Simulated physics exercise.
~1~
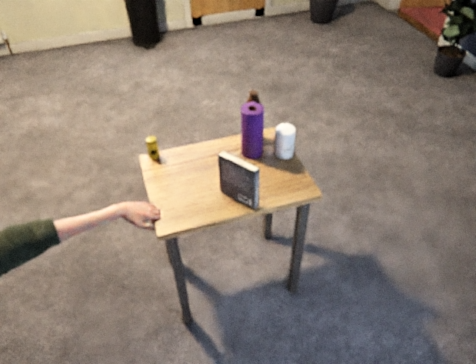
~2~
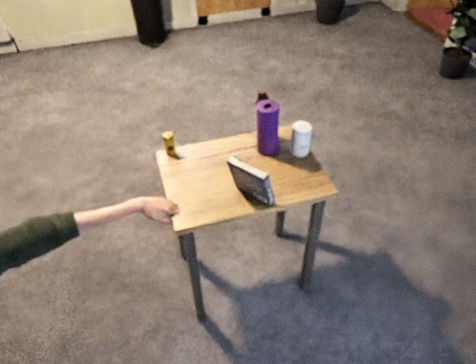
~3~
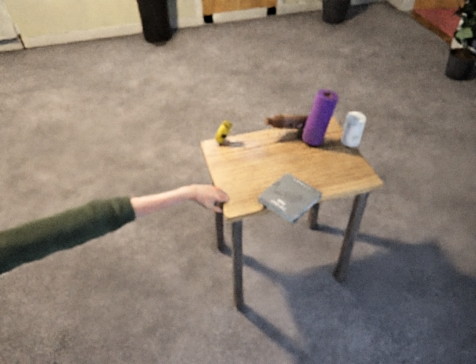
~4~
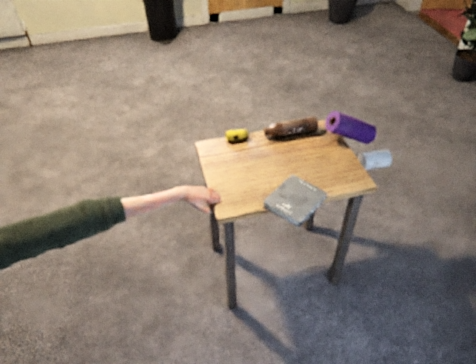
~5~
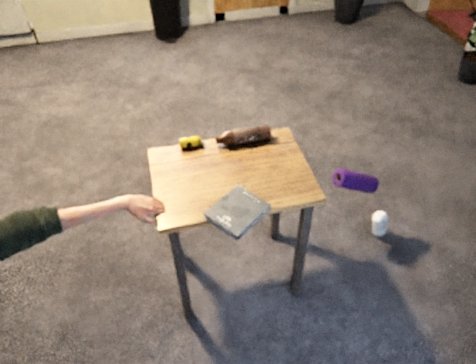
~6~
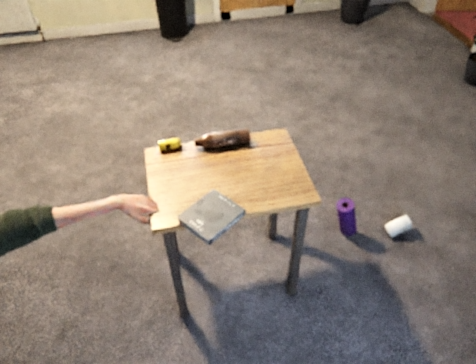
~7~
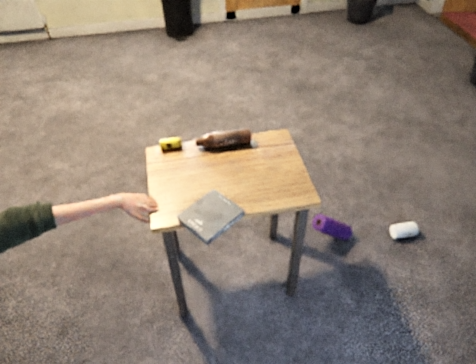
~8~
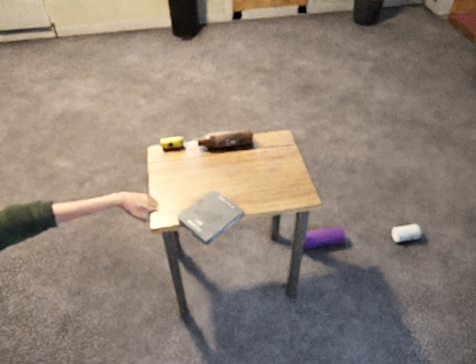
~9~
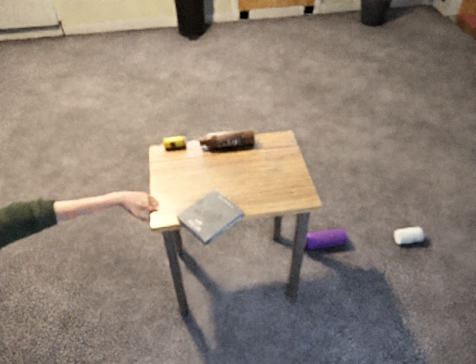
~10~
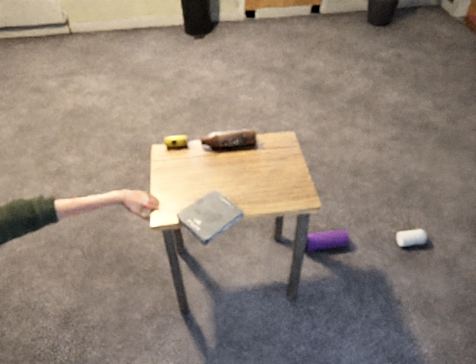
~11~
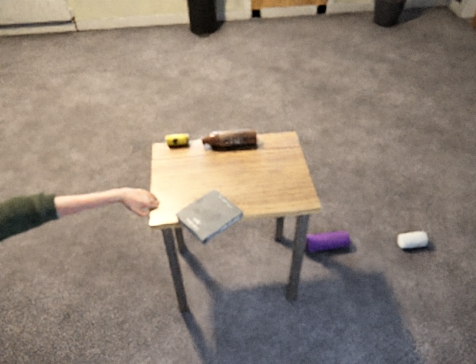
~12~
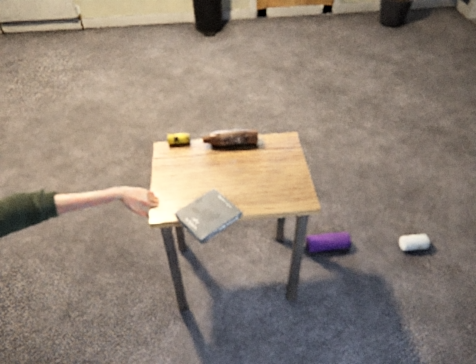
To begin with, a hand in a green sleeve grips the left edge of a small wooden table holding a yellow shaker, a purple roll, a white jar, a brown bottle and an upright grey book. The hand moves the table right, and the book tips over while the bottle topples and the roll leans. As the table is pulled back left, the shaker falls on its side, and the roll and jar drop off the right edge. Both land on the carpet, where the roll tips over and settles near a table leg. The book, bottle and shaker remain lying on the tabletop.
